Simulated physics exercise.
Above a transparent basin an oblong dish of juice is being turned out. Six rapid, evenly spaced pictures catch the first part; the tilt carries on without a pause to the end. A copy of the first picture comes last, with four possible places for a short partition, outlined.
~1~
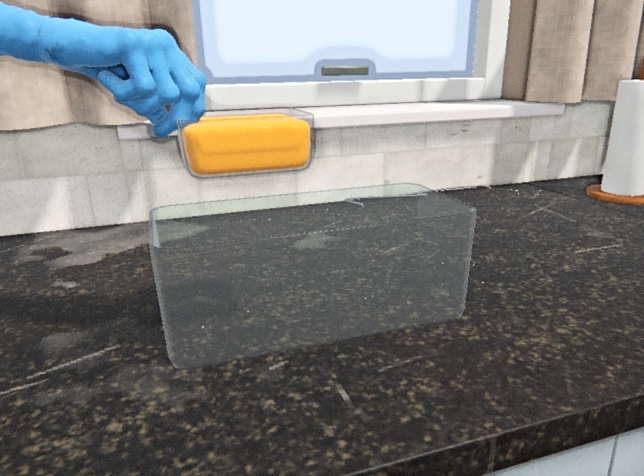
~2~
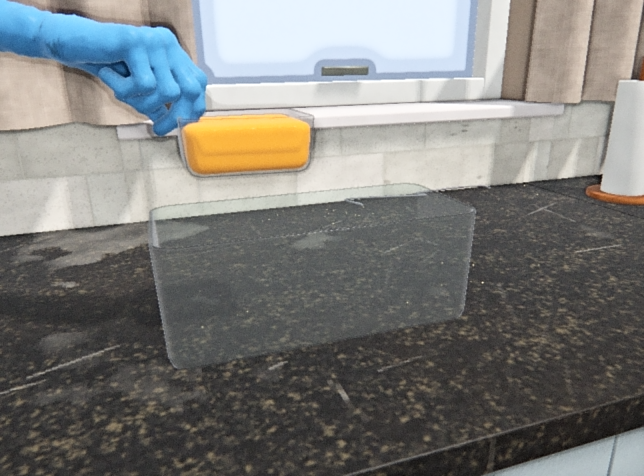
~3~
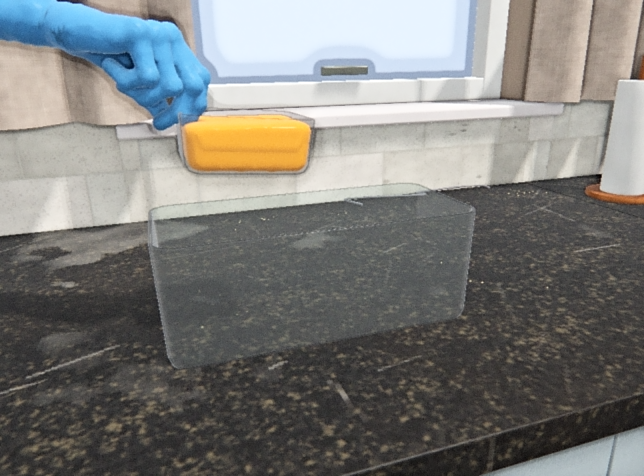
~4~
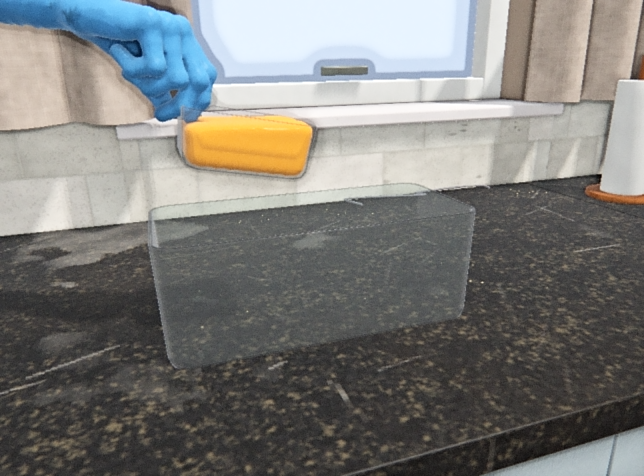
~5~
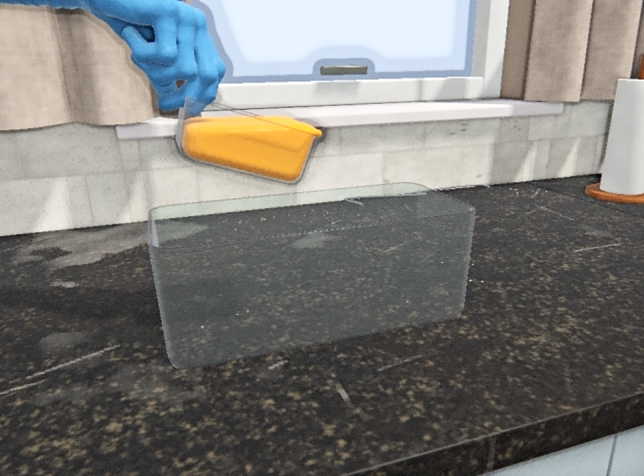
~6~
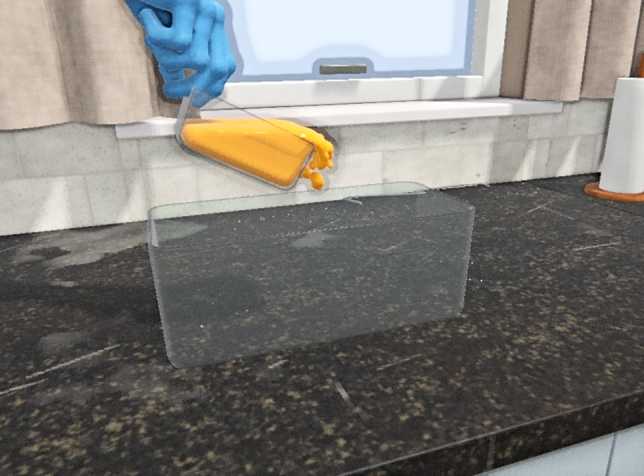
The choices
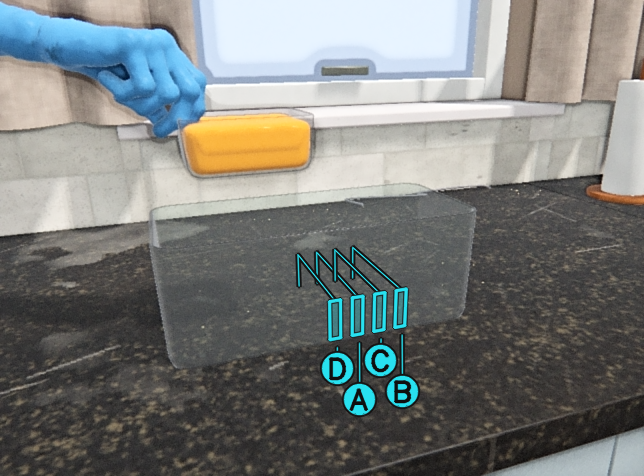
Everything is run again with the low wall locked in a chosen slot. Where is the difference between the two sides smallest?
It is C.
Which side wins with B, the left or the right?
The left side.
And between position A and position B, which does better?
Here it is position A.
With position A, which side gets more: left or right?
More ends on the right.
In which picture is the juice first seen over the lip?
In picture 5.
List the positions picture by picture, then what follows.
Upright, lip at (299, 110); basin from (170, 367) to (461, 312); nothing has left yet.
Upright, lip at (299, 111); nothing has left yet.
Tipped about 5°, lip at (300, 115); nothing has left yet.
Tipped about 11°, lip at (302, 121); nothing has left yet.
Tipped about 18°, lip at (303, 129); juice is over the lip, down to (303, 129).
Tipped about 28°, lip at (303, 138); juice is over the lip, down to (308, 180).
On the marked copy, A at (359, 342); B at (402, 334); C at (381, 338); D at (337, 347).
With A, about 26 % ends left of the wall and 74 % right of it.
With B, about 96 % ends left of the wall and 3 % right of it.
With C, about 48 % ends left of the wall and 52 % right of it.
With D, about 17 % ends left of the wall and 82 % right of it.
